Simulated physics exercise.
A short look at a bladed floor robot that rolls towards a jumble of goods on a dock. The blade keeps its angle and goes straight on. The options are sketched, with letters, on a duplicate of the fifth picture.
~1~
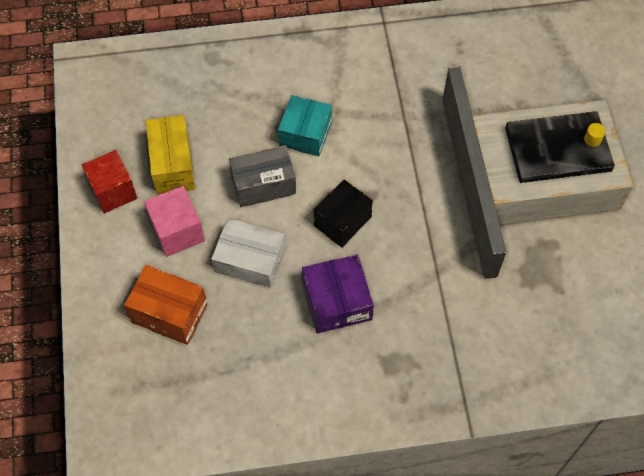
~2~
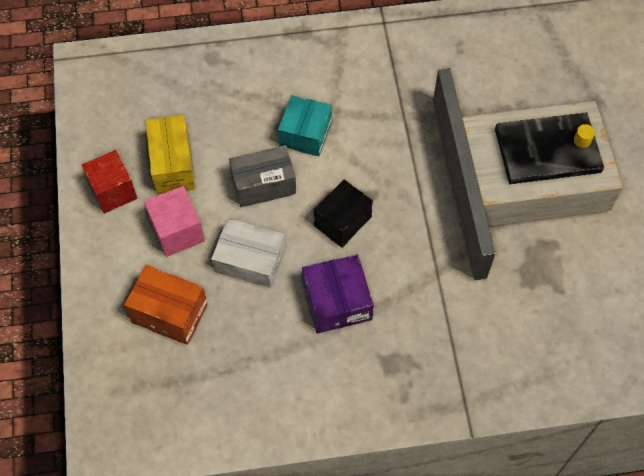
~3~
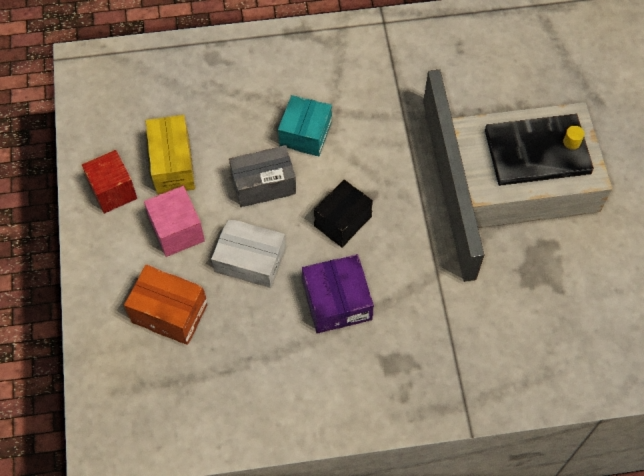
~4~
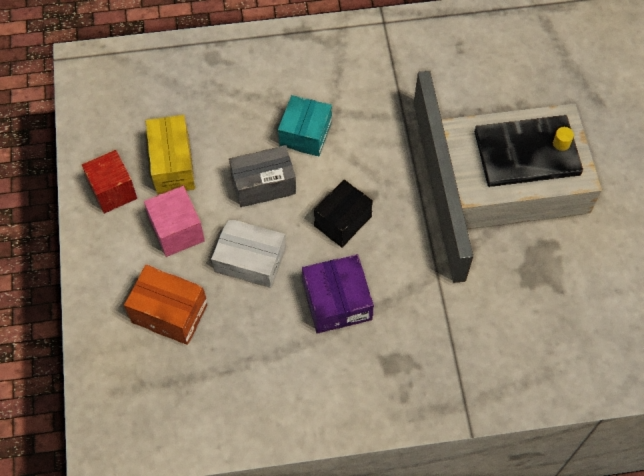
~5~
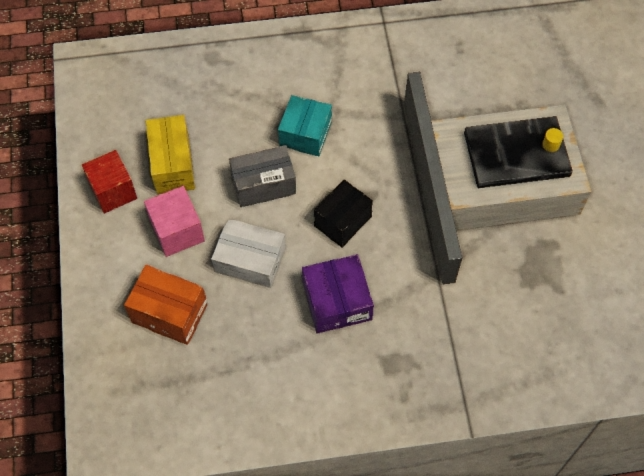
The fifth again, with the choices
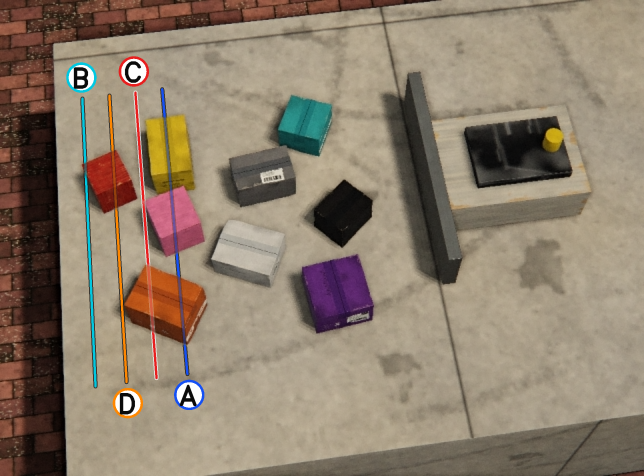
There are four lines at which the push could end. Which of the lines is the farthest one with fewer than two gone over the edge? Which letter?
No second one falls up to C.
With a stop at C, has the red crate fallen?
Yes.
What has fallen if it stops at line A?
The red crate goes over.
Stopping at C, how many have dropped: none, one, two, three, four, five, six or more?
By then, one.
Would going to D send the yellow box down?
By then, yes.
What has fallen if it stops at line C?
The red crate goes over.
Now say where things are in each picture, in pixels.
Orange box (166, 305); pink crate (175, 221); purple parcel (337, 293), in the first picture.
Robot (542, 148); turquoise box (305, 126), in the second picture.
Robot (531, 149); grey box (263, 176), in the third picture.
Robot (521, 150); black box (343, 213), in the fourth picture.
Robot (511, 152); orange box (166, 305); pink crate (175, 221); purple parcel (337, 293), in the fifth picture.
On the copy, A at (174, 222); B at (88, 232); C at (145, 225); D at (117, 229).
On C. First, robot (408, 164); purple parcel (312, 299); turquoise box (290, 131).
Then, robot (304, 177); red crate (97, 185); yellow box (142, 155).
Finally, robot (223, 187); red crate over the edge; yellow box (64, 164); one fallen.
By contrast, A is within the limit but short; B drops five; D drops three.
